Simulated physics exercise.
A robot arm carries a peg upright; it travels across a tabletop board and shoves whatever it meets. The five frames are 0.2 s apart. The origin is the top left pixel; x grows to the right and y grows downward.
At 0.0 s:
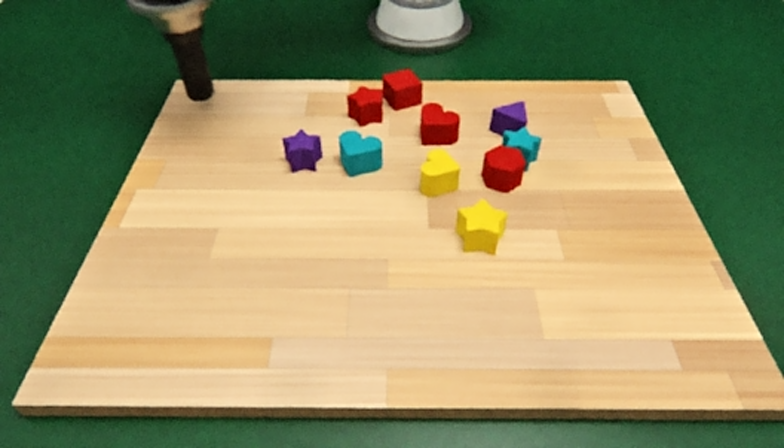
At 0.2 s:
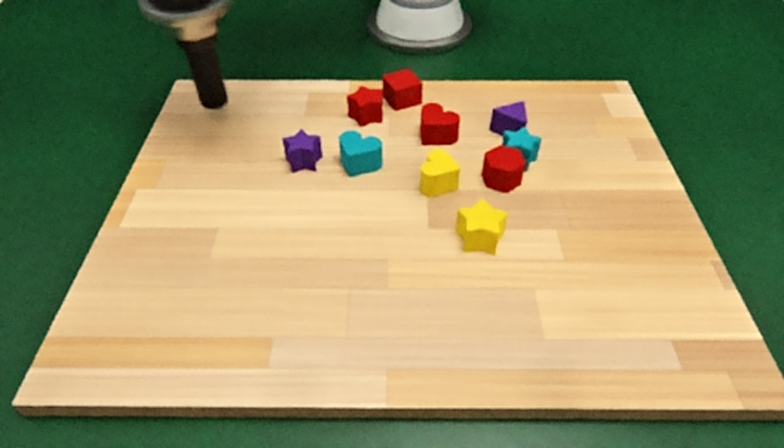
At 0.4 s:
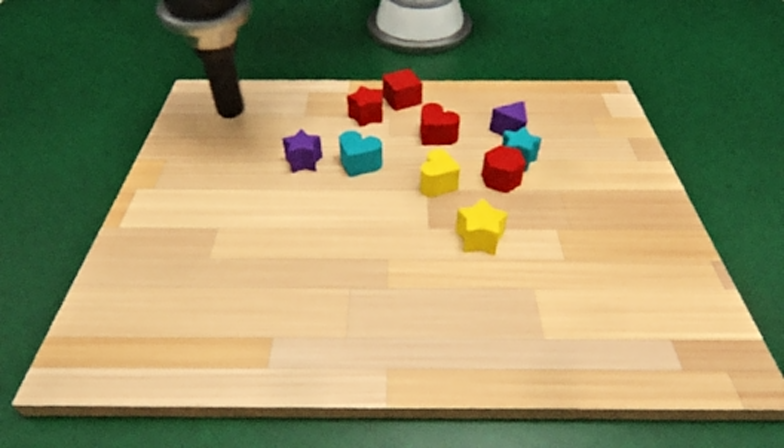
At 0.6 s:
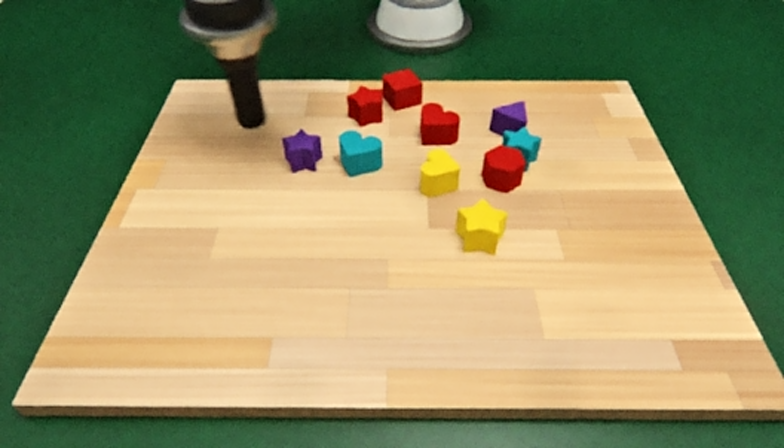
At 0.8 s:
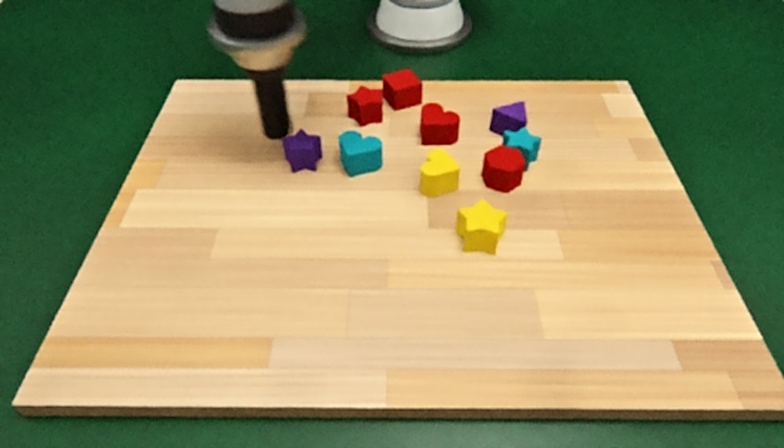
A dark peg on a robotic arm moves over the upper left of a pale wooden board on a green surface, seen from above at an angle by a still camera. Red, purple, turquoise and yellow blocks, including stars and hearts, sit across the board's upper middle and right. The peg travels steadily right and toward the viewer, nearing the purple star, while every block stays still.
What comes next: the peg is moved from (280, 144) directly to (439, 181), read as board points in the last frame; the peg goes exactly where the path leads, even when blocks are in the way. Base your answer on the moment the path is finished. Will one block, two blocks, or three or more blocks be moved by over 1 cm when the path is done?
Three or more.
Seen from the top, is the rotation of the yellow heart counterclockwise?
The answer is yes.
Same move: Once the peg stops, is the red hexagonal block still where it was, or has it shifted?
My prediction: It remains in place.
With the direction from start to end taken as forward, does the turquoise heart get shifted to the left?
No.
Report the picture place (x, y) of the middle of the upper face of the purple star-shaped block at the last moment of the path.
Its top centre is at about (318, 151).
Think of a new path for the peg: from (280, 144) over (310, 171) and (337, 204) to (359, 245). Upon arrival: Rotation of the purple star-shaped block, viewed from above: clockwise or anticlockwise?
Counterclockwise rotation.
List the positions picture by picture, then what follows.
The first frame shows tip of the peg at (202, 95), middles of tops, purple star-shaped block at (301, 140), turquoise heart at (359, 142), yellow heart at (439, 163), red hexagonal block at (505, 157).
The second frame shows peg at (215, 103), nothing pushed.
The third frame shows peg at (232, 112), nothing pushed.
The fourth frame shows peg at (252, 122), nothing pushed.
The fifth frame shows peg at (278, 132), purple star-shaped block at (301, 140), turquoise heart at (359, 142), yellow heart at (439, 163), red hexagonal block at (505, 157).
What follows on the original path. One third of the way, peg at (330, 144); purple star-shaped block at (316, 151), turned 60° clockwise; turquoise heart at (362, 143).
Two thirds of the way, peg at (385, 157); purple star-shaped block at (318, 151), turned 75° clockwise; turquoise heart at (411, 161), turned 40° clockwise; yellow heart at (447, 166), turned 25° anticlockwise.
At the end, peg at (440, 170); purple star-shaped block at (318, 151), turned 75° clockwise; turquoise heart at (450, 181), turned 95° clockwise; yellow heart at (493, 185), turned 65° anticlockwise; red hexagonal block unmoved.
